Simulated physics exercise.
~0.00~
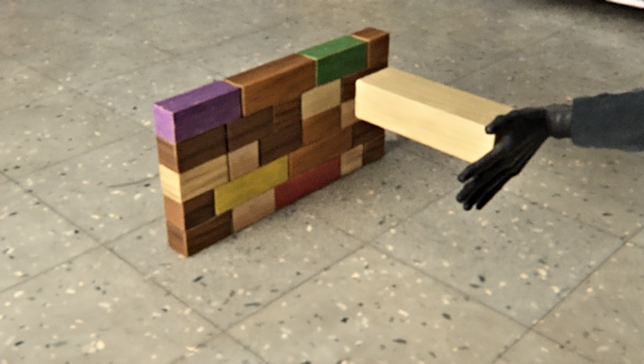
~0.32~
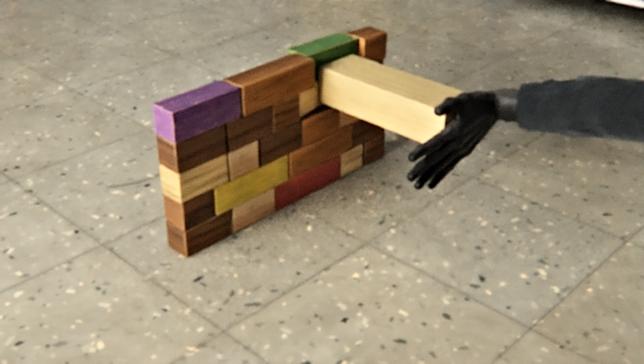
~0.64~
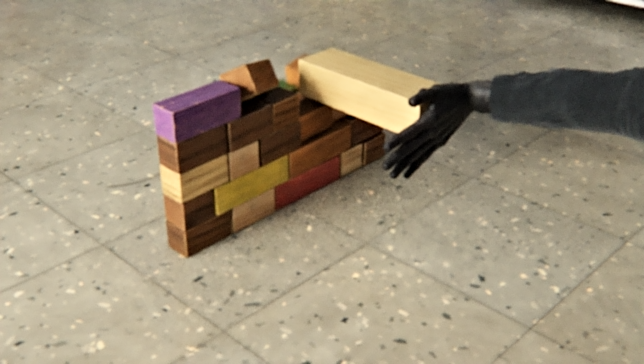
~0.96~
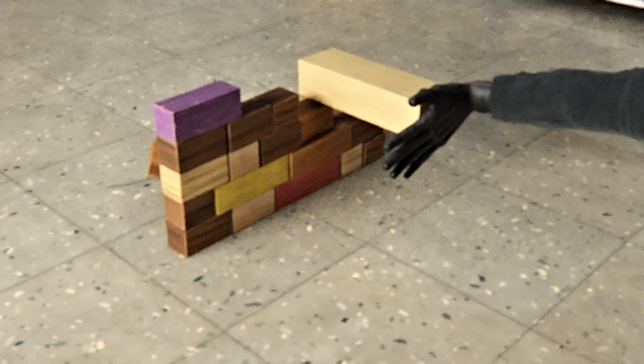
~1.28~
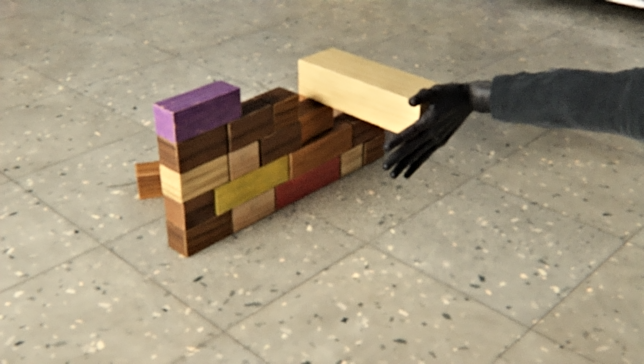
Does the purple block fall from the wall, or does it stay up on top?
The purple block stays up on top of the wall at its left end.
